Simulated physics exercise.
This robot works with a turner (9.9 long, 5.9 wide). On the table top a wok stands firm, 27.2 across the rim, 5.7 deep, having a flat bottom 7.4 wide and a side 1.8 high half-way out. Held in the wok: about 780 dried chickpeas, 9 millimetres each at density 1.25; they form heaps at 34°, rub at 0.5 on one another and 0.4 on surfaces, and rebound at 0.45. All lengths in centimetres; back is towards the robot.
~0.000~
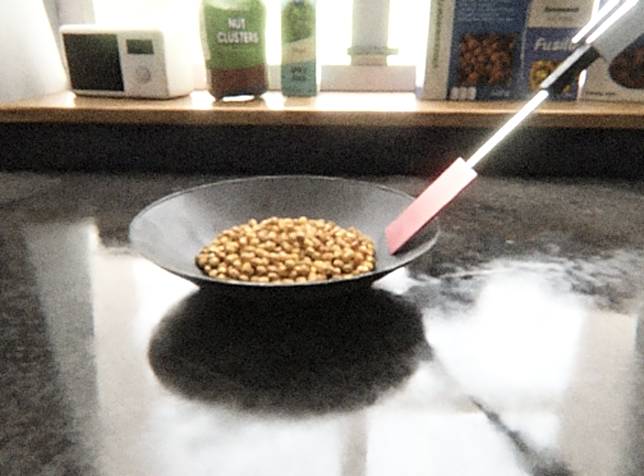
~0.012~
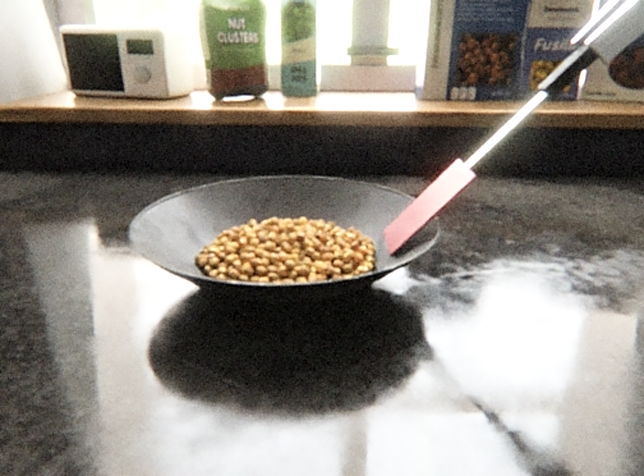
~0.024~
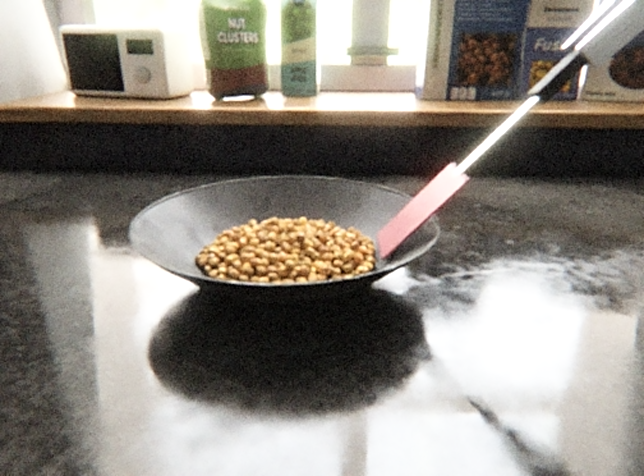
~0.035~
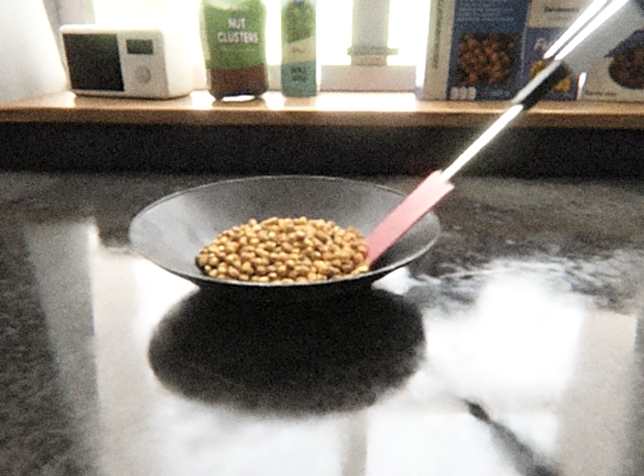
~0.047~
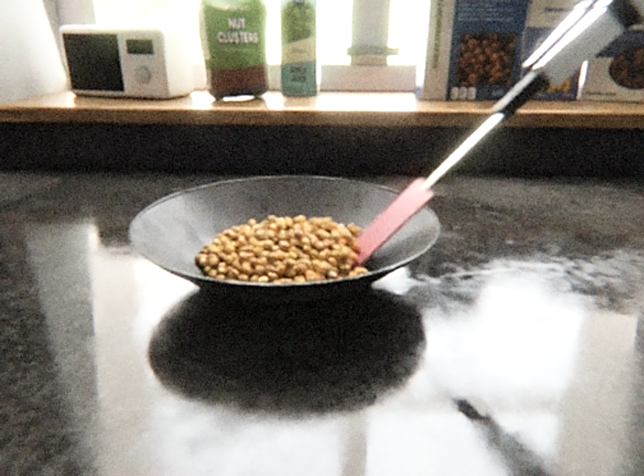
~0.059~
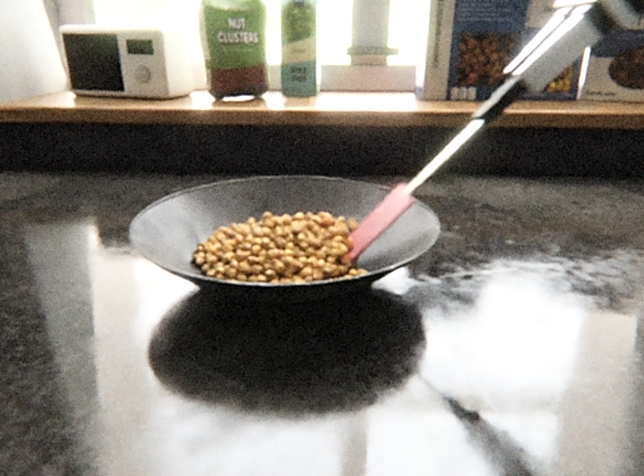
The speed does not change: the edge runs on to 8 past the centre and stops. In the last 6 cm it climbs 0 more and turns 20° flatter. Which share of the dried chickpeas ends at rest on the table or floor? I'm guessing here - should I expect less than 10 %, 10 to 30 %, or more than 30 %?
You should expect 10 to 30 %.
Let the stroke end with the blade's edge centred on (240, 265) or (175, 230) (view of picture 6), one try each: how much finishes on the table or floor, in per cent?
Some 0 and 40 per cent.
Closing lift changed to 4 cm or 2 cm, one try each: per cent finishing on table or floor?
Estimates, in order: 30 % then 30 %.
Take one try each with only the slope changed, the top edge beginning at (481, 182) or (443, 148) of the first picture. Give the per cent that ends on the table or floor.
Close to 20 and 25 percent respectively.
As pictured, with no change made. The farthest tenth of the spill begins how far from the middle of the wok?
Roughly 40 cm.
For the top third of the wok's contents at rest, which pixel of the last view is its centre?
Approximately at pixel (192, 231).
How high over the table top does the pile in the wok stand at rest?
Peak at rest, approximately 6.5 centimetres.
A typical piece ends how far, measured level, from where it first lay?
The value is roughly 6 cm.
After 0.09 s, sloping 48°, highest piece 6 above the table; 775 in the wok.
After 0.12 s, sloping 43°, highest piece 7 above the table; 775 in the wok.
After 0.33 s, sloping 28°, highest piece 7 above the table; 628 in the wok, 109 on the table or floor, 38 on the blade or in flight.
After 1.38 s, sloping 28°, highest piece 6 above the table; 628 in the wok, 147 on the table or floor.
At rest, 628 in the wok, 147 on the table or floor. That is 19 % on the table or floor.
